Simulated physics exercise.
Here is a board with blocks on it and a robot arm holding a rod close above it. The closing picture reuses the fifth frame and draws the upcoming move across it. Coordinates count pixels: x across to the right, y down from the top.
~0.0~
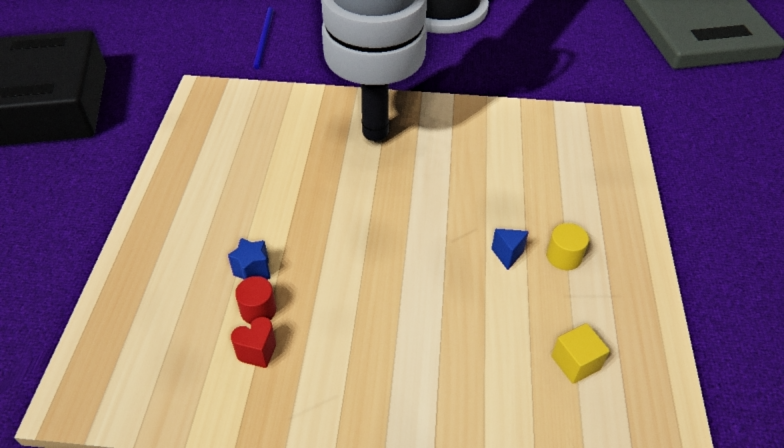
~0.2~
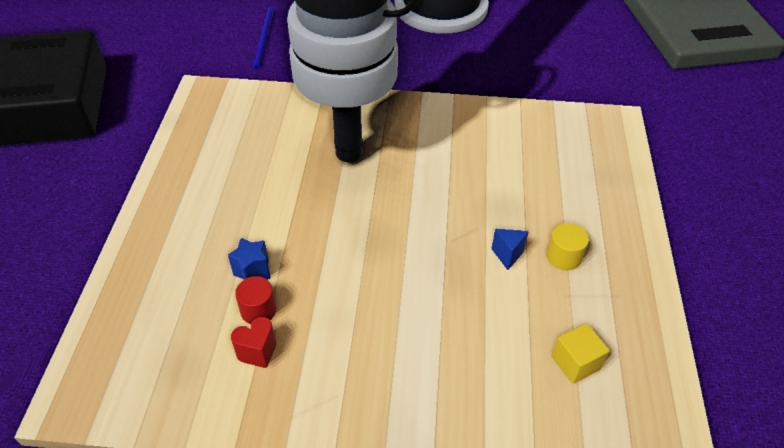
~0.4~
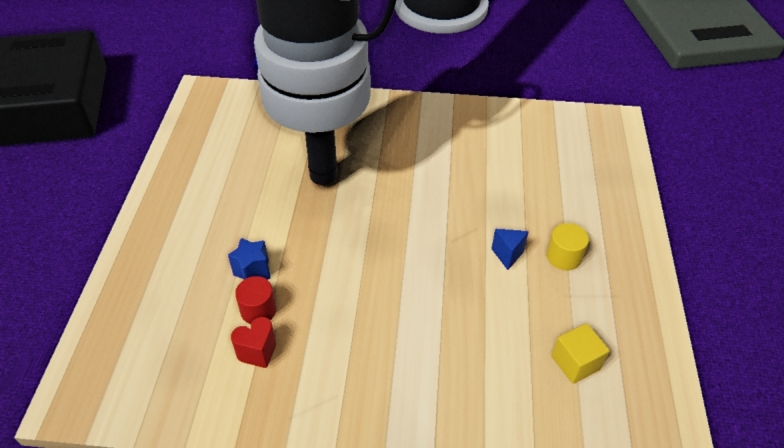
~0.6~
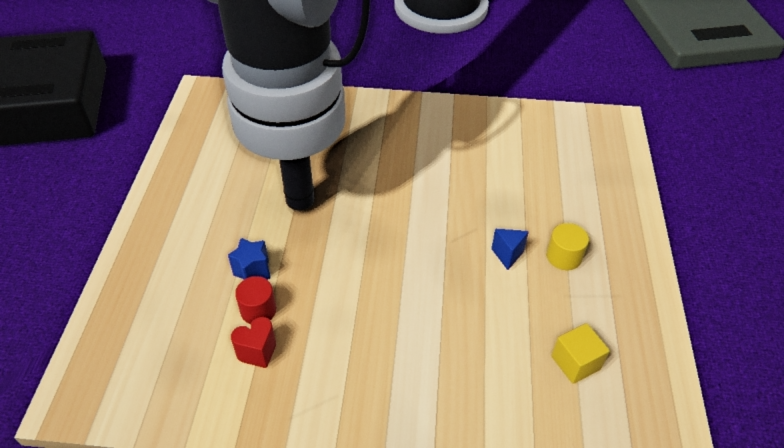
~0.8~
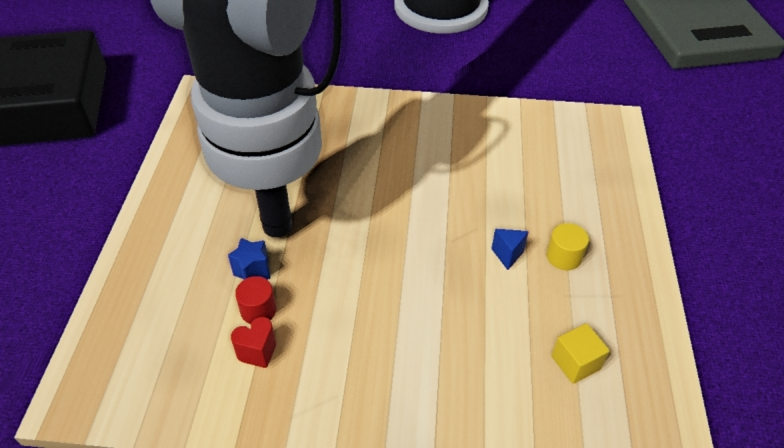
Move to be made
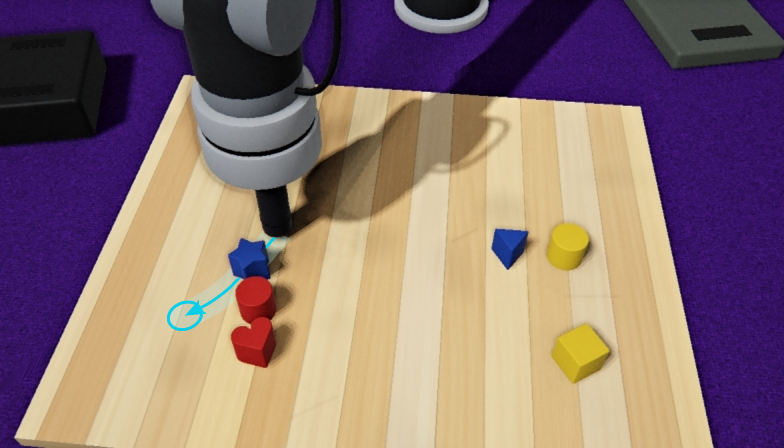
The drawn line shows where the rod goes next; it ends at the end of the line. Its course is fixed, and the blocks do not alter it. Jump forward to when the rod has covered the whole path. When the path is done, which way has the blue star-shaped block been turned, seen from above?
Counter-clockwise, from overhead.
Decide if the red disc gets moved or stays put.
From what I can tell, it won't keep its place.
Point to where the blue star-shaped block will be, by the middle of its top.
The spot you're after is about (221, 306) in the image.
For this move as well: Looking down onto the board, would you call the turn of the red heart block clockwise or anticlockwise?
The sense of turning is clockwise.
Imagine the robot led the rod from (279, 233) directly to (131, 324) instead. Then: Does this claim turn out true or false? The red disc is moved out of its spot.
The statement is false.
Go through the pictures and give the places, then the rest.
In the first picture, rod's lower end (375, 133); blue star-shaped block (248, 252); red heart block (253, 333); red disc (254, 291).
In the second picture, rod (349, 154); blocks still.
In the third picture, rod (324, 176); blocks still.
In the fourth picture, rod (300, 201); blocks still.
In the fifth picture, rod (278, 227); blue star-shaped block (248, 252); red heart block (253, 333); red disc (254, 291).
Drawn move, from (279, 233) over (253, 262) and (225, 292) to (185, 316).
The first path, step by step. One third of the way, rod (252, 256); blue star-shaped block (239, 265).
Two thirds of the way, rod (222, 287); blue star-shaped block (221, 301), turned 35° anticlockwise; red heart block (256, 338), turned 20° clockwise; red disc (254, 311).
At the end, rod (183, 310); blue star-shaped block (221, 306), turned 50° anticlockwise; red heart block (256, 339), turned 20° clockwise; red disc (254, 311).
